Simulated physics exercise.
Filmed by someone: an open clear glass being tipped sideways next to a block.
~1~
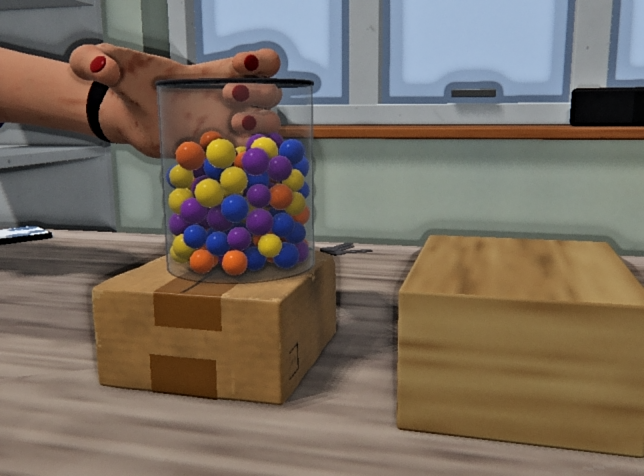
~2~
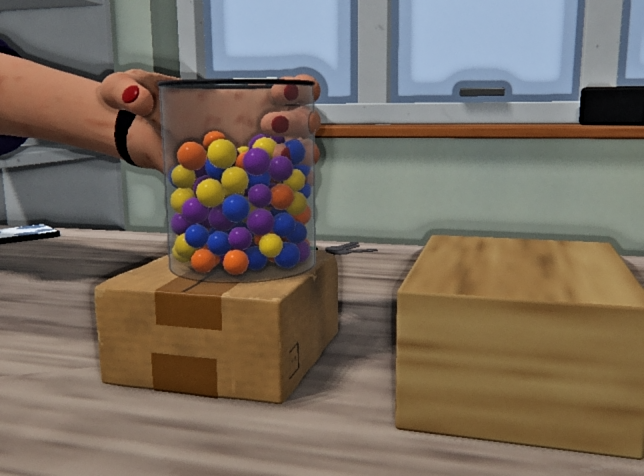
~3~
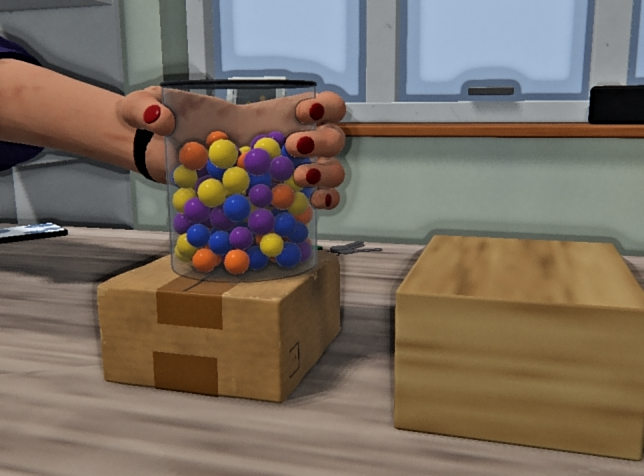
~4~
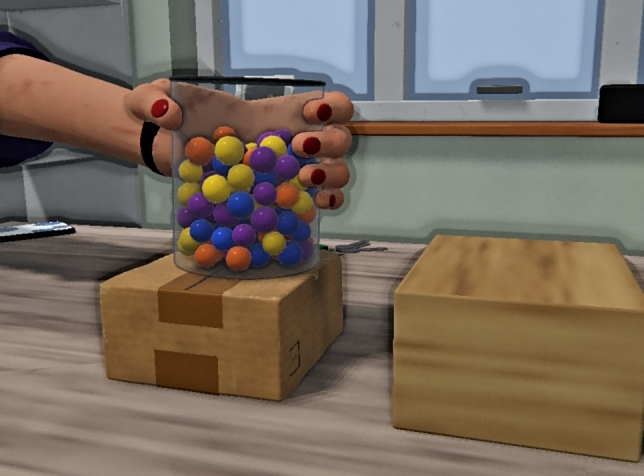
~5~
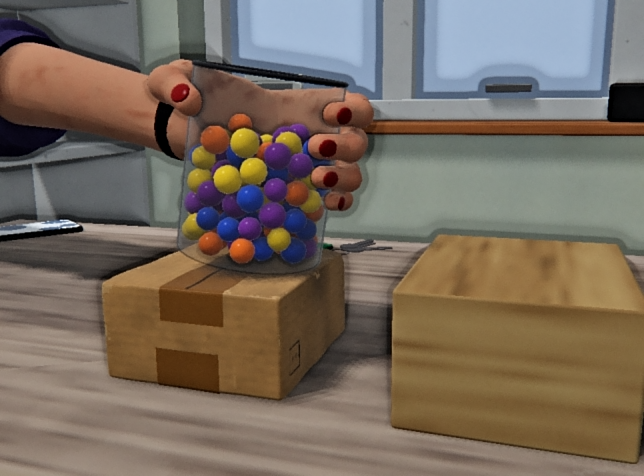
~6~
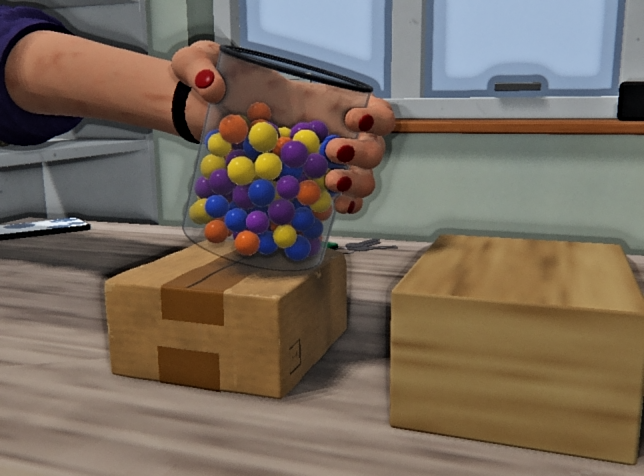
In a room with windows and an orange-brown ledge behind, a wood-grained surface is seen from slightly above by a nearly still camera. A clear glass of orange, yellow, purple and blue gumballs stands on a taped cardboard box at left, with a pale wooden block at right. A hand with red nails and a black wristband closes around the glass, then lifts and tilts it rightward.
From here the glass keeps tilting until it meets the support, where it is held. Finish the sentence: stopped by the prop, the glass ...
Stopped by the prop, the glass lets some out.
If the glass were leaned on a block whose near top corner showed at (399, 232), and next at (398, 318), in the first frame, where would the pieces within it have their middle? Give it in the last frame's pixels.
(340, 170), then (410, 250).
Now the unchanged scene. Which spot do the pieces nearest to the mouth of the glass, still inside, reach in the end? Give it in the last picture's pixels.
In the last picture they end up around pixel (478, 222).
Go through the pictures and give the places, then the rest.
In the first picture, glass at (239, 176), two thirds full of gumballs; block at (516, 325), its top about level with the glass's foot.
In the second picture, glass at (241, 176), upright; rim at (309, 83); top of the contents at (245, 158).
In the third picture, glass at (242, 176), upright; rim at (310, 84); block at (517, 326).
In the fourth picture, glass at (248, 172), leaning 2°; rim at (319, 83); top of the contents at (253, 154).
In the fifth picture, glass at (260, 164), leaning 9°; rim at (342, 85); block at (517, 326).
In the sixth picture, glass at (275, 157), leaning 17°; rim at (367, 90); block at (518, 327), its top about level with the glass's foot.
Then, 0.45 s past the last view, the glass leans 40°; everything is still inside.
Then, 0.92 s past the last view, the glass leans 65°; everything is still inside.
Then, 1.49 s past the last view, the glass rests on the block at 79°; a small part of the gumballs out of it.
Finally, the glass rests on the block at 79°; a small part of the gumballs out of it.
